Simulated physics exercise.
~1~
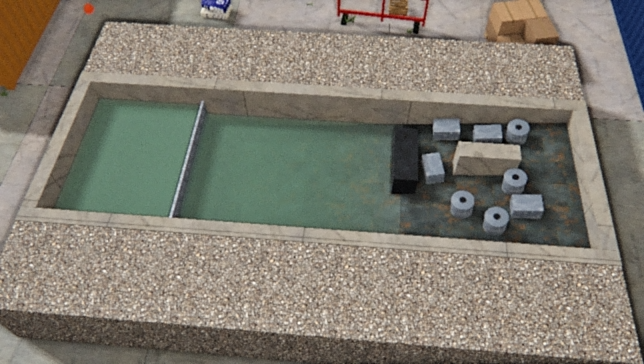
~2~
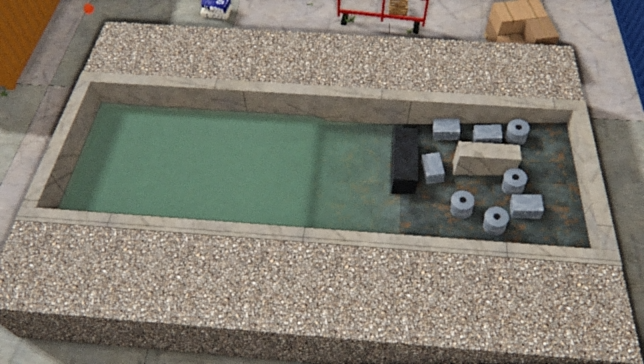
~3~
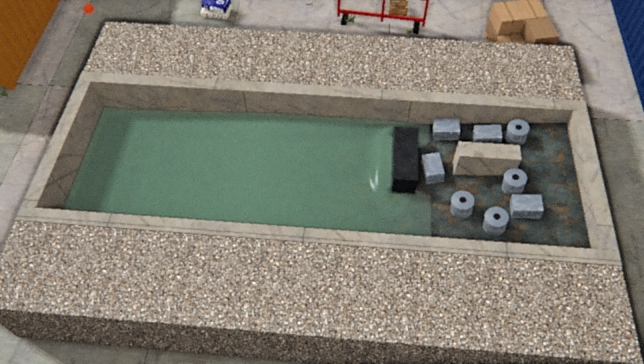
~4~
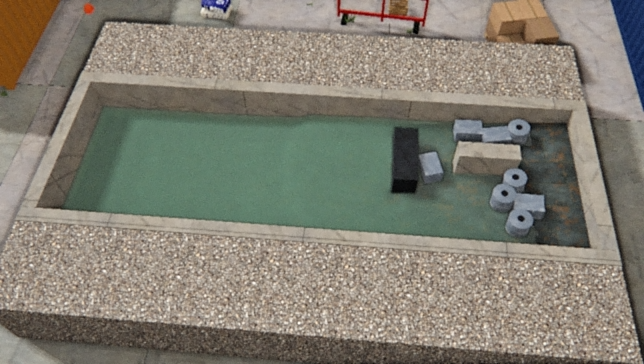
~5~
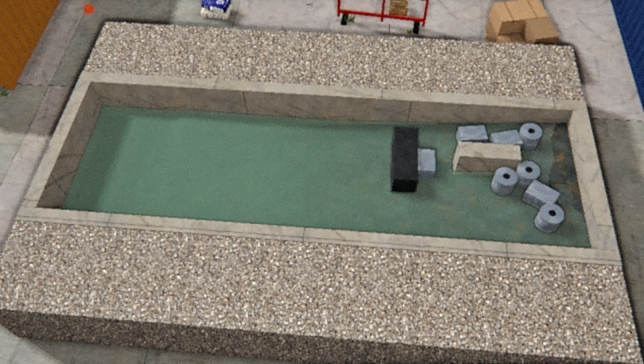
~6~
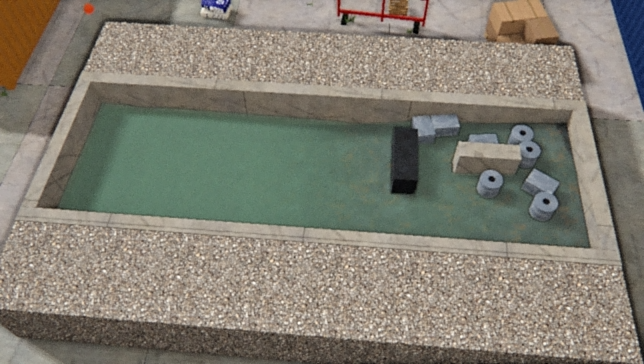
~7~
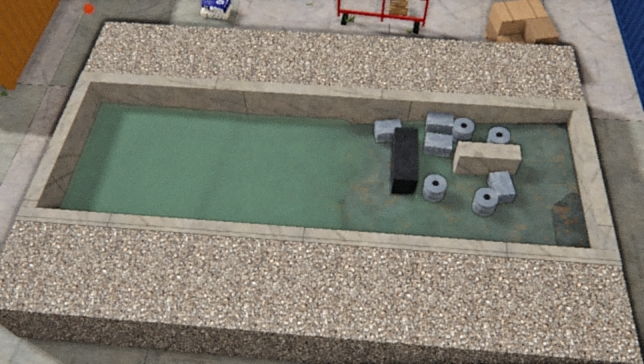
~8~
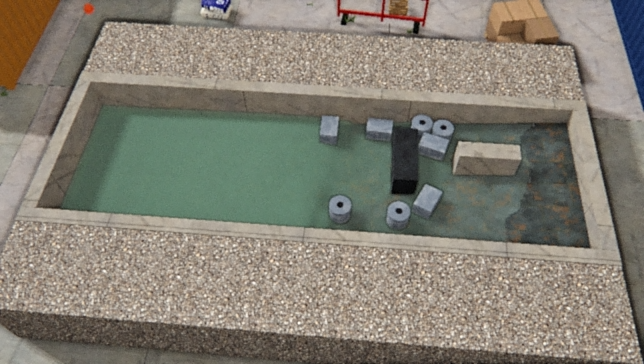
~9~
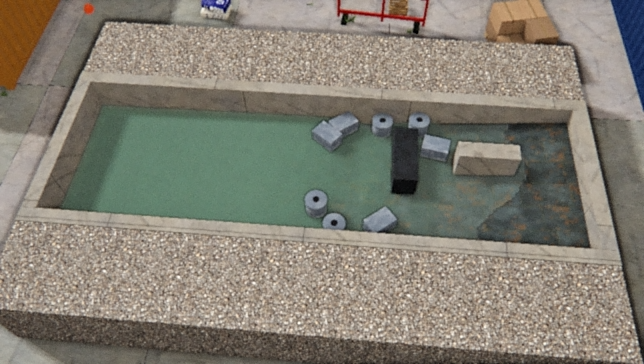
Green water spreads right across a long basin, then carries grey crates and tubs left.
